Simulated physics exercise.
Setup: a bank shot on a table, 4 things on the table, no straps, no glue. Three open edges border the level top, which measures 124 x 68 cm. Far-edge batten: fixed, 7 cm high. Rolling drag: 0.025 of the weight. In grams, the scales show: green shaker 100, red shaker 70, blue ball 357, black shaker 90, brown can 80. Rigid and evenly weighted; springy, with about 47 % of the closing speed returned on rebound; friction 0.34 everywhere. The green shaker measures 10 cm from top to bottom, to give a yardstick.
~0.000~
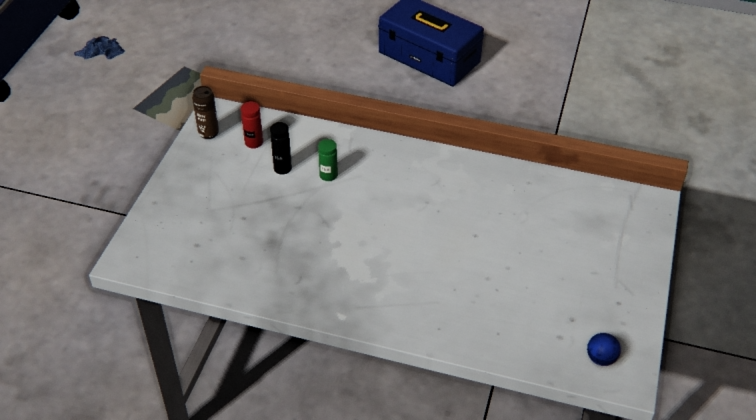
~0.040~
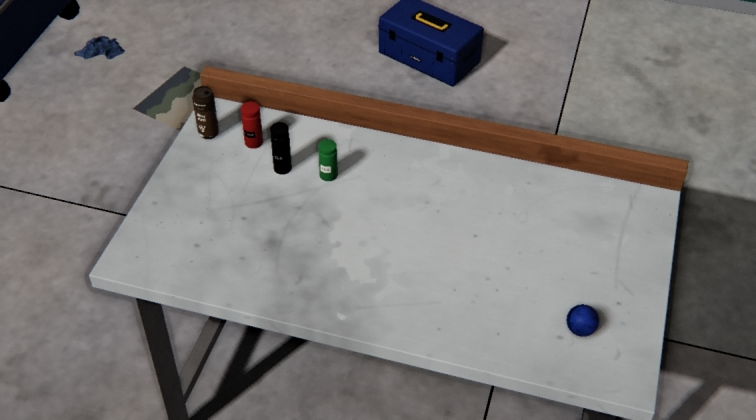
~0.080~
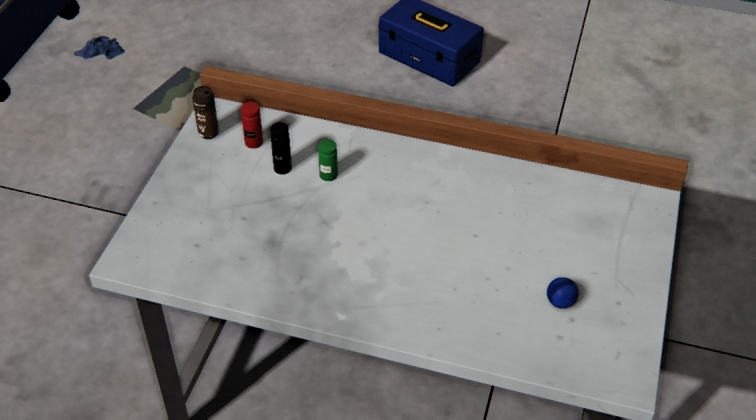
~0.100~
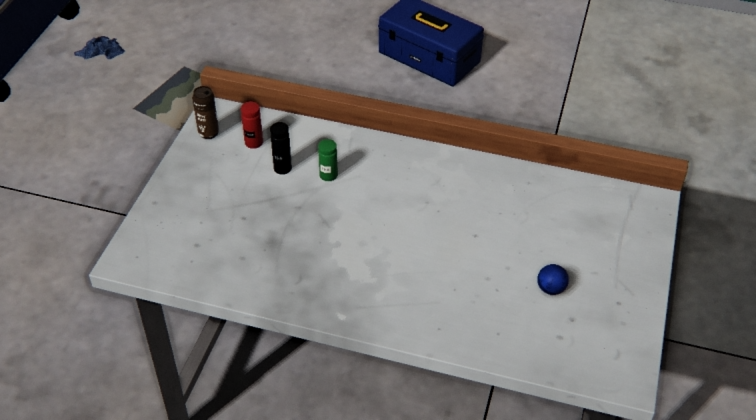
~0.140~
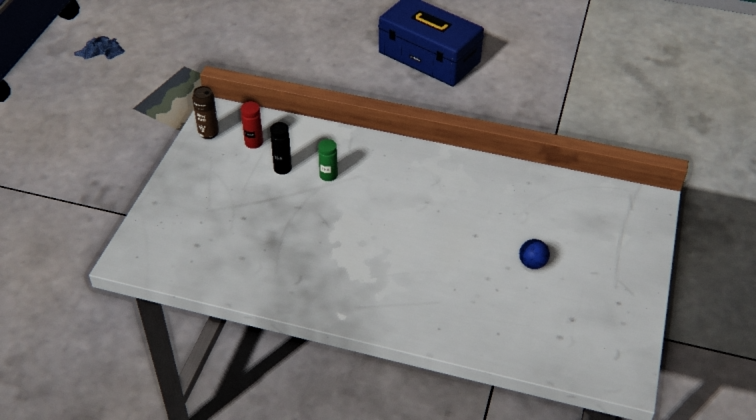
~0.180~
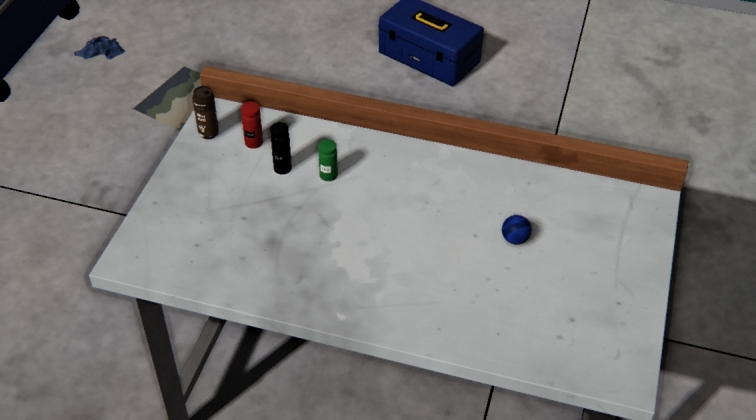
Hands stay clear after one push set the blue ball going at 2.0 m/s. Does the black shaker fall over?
Overbalanced.
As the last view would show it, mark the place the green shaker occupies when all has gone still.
(258, 196).
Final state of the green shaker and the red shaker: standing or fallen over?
Final state - green shaker: Goes over; red shaker: Goes over.
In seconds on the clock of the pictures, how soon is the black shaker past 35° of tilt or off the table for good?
It happens near 0.9 s.
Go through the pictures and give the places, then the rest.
The first picture shows blue ball (604, 349); black shaker (281, 148).
The second picture shows blue ball (583, 320); brown can (206, 114).
The third picture shows blue ball (563, 293); red shaker (252, 125).
The fourth picture shows blue ball (553, 280); green shaker (328, 160).
The fifth picture shows blue ball (534, 254); brown can (206, 114).
The sixth picture shows blue ball (516, 230); black shaker (281, 149).
After 0.68 s, blue ball near (315, 152); green shaker 17° off upright.
After 1.08 s, blue ball near (226, 139); black shaker on its side near (227, 182); green shaker on its side; red shaker 55° off upright.
After 1.78 s, blue ball near (146, 247); black shaker on its side near (218, 188); green shaker on its side; red shaker on its side.
In the end (2.2 s), toppled on the table, green shaker, red shaker and black shaker; brown can under 4 cm from the start. At the end, from the last picture's camera, black shaker near (218, 188).
